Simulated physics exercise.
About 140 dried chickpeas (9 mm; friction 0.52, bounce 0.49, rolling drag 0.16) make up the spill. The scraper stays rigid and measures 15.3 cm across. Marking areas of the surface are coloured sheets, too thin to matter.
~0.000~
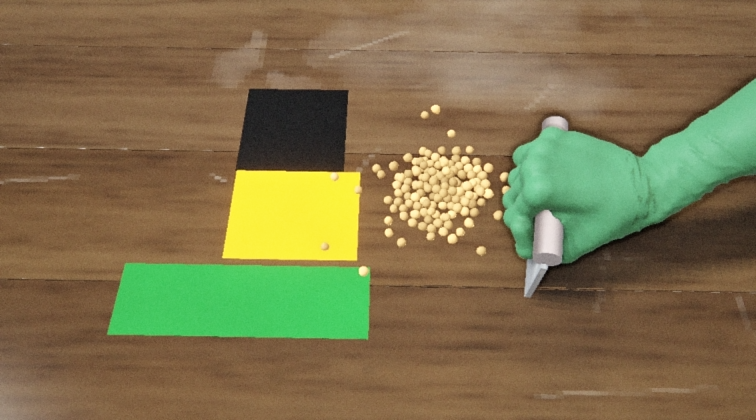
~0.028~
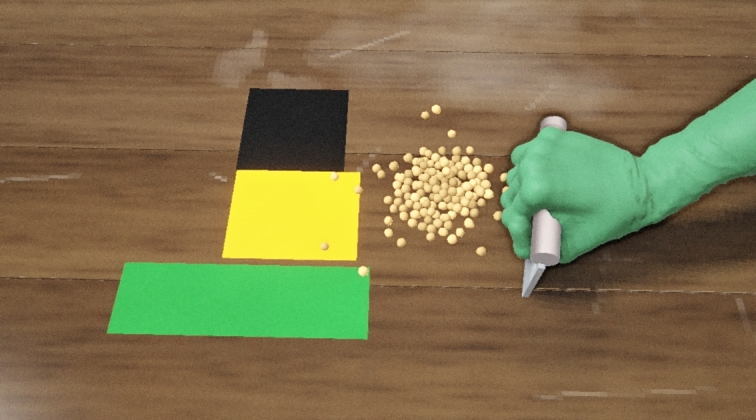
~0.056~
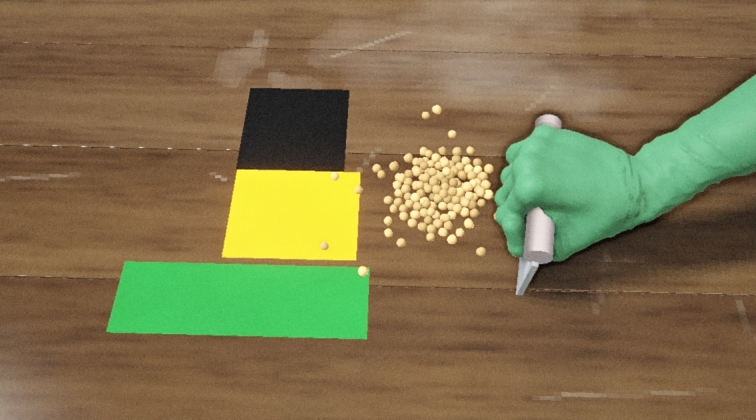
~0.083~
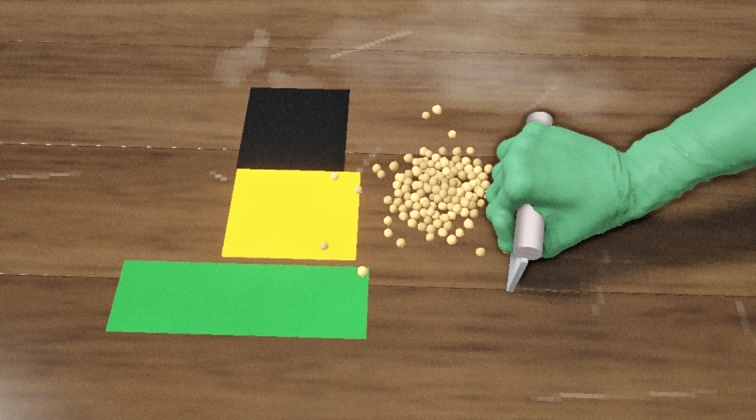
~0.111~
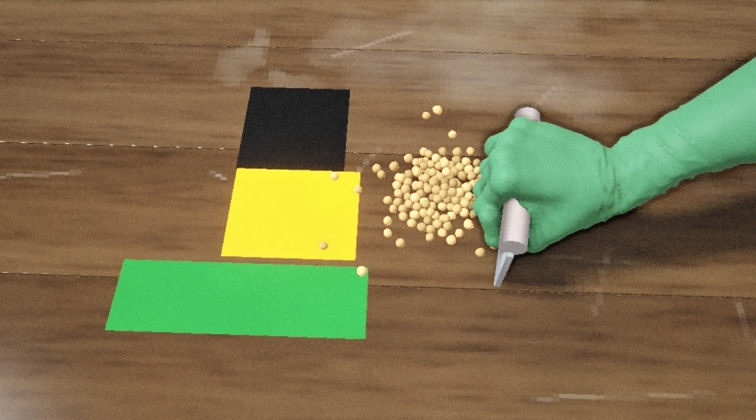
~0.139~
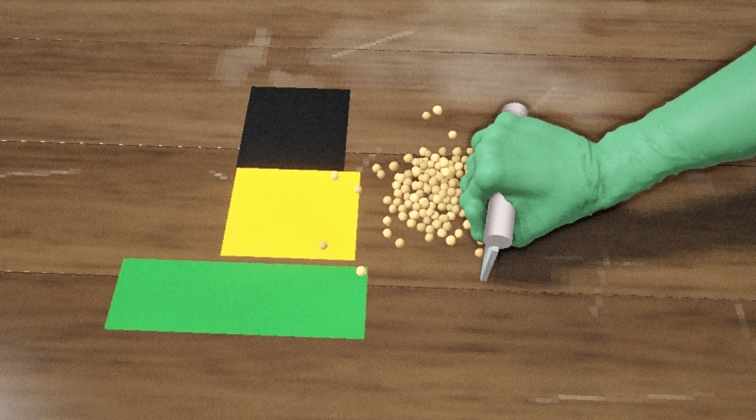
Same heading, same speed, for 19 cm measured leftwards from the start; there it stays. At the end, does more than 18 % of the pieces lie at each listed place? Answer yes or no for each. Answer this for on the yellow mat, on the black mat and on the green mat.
Yellow mat: Yes. Black mat: Yes. Green mat: No.
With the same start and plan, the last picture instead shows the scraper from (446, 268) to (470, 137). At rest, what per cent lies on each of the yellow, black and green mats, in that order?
Yellow mat 30, black mat 25, green mat 5.
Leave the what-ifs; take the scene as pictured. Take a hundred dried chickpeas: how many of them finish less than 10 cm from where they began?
Close to 10 per cent finishes that near its start.
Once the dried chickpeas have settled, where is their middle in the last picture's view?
Roughly at (312, 152).
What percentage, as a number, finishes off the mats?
Somewhere near 5 in a hundred.
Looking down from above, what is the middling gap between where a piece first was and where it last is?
It works out at about 16 centimetres.
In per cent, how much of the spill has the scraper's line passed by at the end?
Around 10 percent.
Then, at 0.35 s, scraper 14 cm from its start, spill 14 cm wide; yellow mat 10 %, off the mats 90 %.
After 0.56 s, scraper 21 cm from its start, spill 19 cm wide; yellow mat 30 %, black mat 60 %, off the mats 5 %.
After 0.75 s, scraper 21 cm from its start, spill 19 cm wide; yellow mat 30 %, black mat 60 %, off the mats 5 %.
In the end, at 1.0 s, green mat 0 %, yellow mat 30 %, black mat 60 %, off the mats 5 %.
